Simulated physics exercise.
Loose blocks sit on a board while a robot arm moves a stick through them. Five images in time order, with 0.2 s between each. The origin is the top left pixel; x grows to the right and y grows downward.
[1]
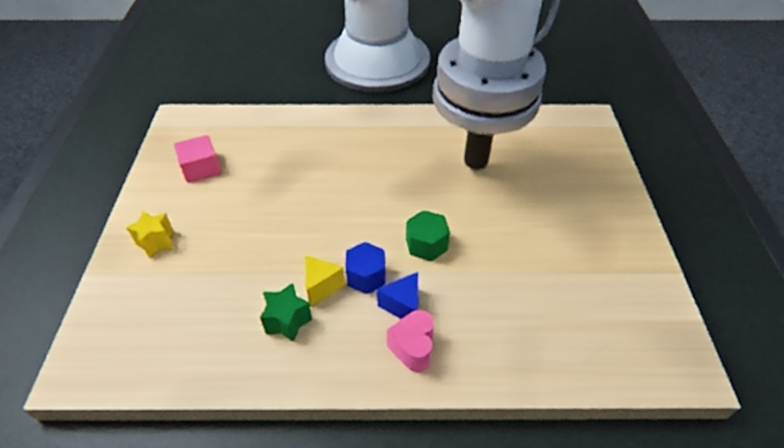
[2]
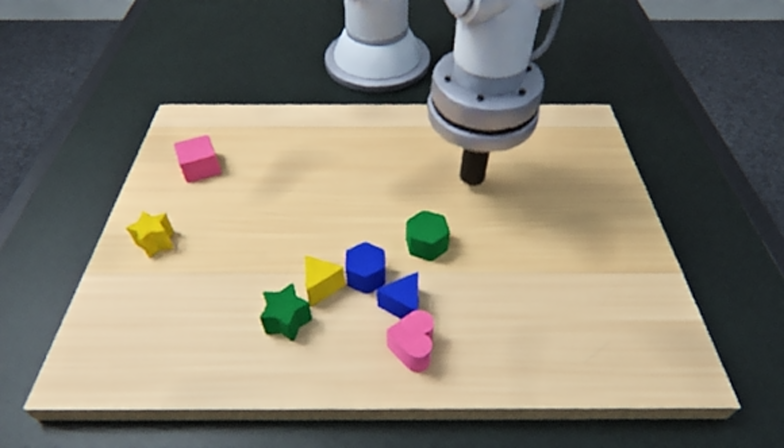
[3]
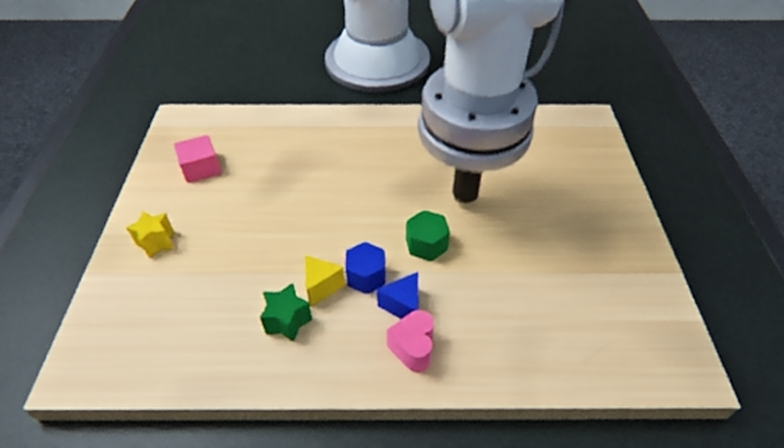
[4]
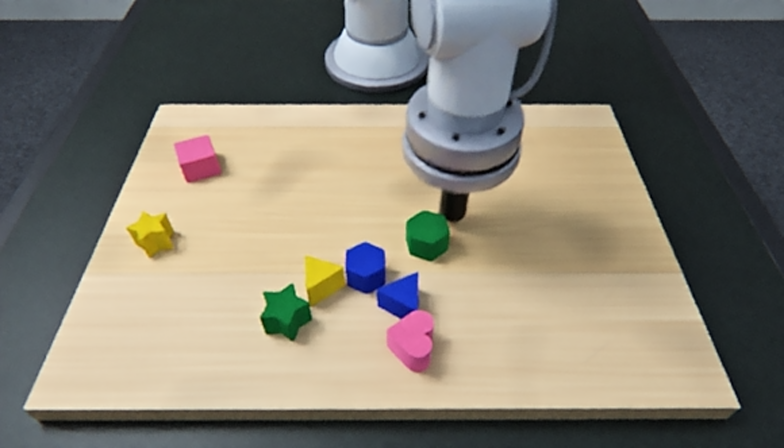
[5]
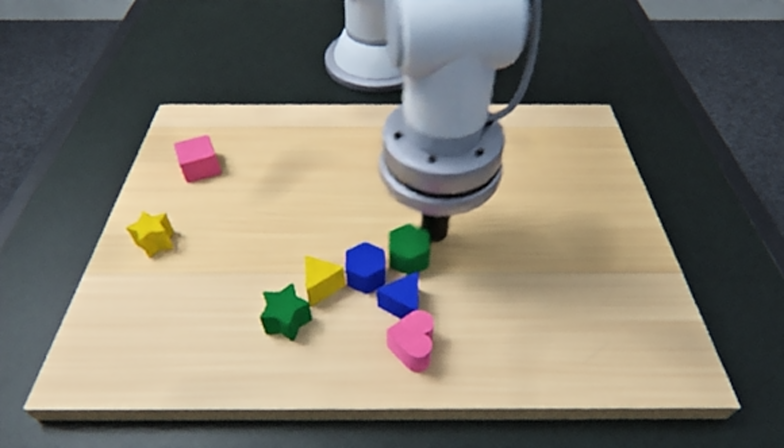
At the start, a robot arm holds a dark stick over the far right of a wooden board scattered with pink, yellow, green and blue blocks. The stick moves toward the viewer and slightly left, reaches the green hexagon, and pushes it a short way left, close to the blue hexagon.
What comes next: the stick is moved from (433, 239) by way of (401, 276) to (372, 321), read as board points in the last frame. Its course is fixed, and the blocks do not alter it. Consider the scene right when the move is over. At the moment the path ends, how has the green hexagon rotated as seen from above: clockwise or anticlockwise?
It turns clockwise.
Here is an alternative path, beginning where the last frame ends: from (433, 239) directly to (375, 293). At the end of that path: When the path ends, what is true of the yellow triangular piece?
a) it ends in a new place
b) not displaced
a - it ends in a new place.
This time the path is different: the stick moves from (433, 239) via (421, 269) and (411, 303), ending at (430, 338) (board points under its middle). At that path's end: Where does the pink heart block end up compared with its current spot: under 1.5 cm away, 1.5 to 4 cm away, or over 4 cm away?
That one ends up 1.5 to 4 cm from where it is now.
What follows on the original path. One third of the way, stick at (412, 257); green star block at (275, 303), turned 25° anticlockwise; blue hexagon at (339, 271), turned 25° anticlockwise; green hexagon at (379, 258), turned 35° clockwise.
Two thirds of the way, stick at (390, 284); green star block at (265, 308), turned 45° anticlockwise; blue hexagon at (310, 282); blue triangular piece at (404, 296); green hexagon at (353, 281), turned 55° clockwise; pink heart block at (415, 336).
At the end, stick at (372, 315); green star block at (257, 311), turned 70° anticlockwise; blue hexagon at (293, 286), turned 20° clockwise; blue triangular piece at (406, 305), turned 35° anticlockwise; green hexagon at (332, 299), turned 75° clockwise; pink heart block at (417, 337), turned 15° clockwise.
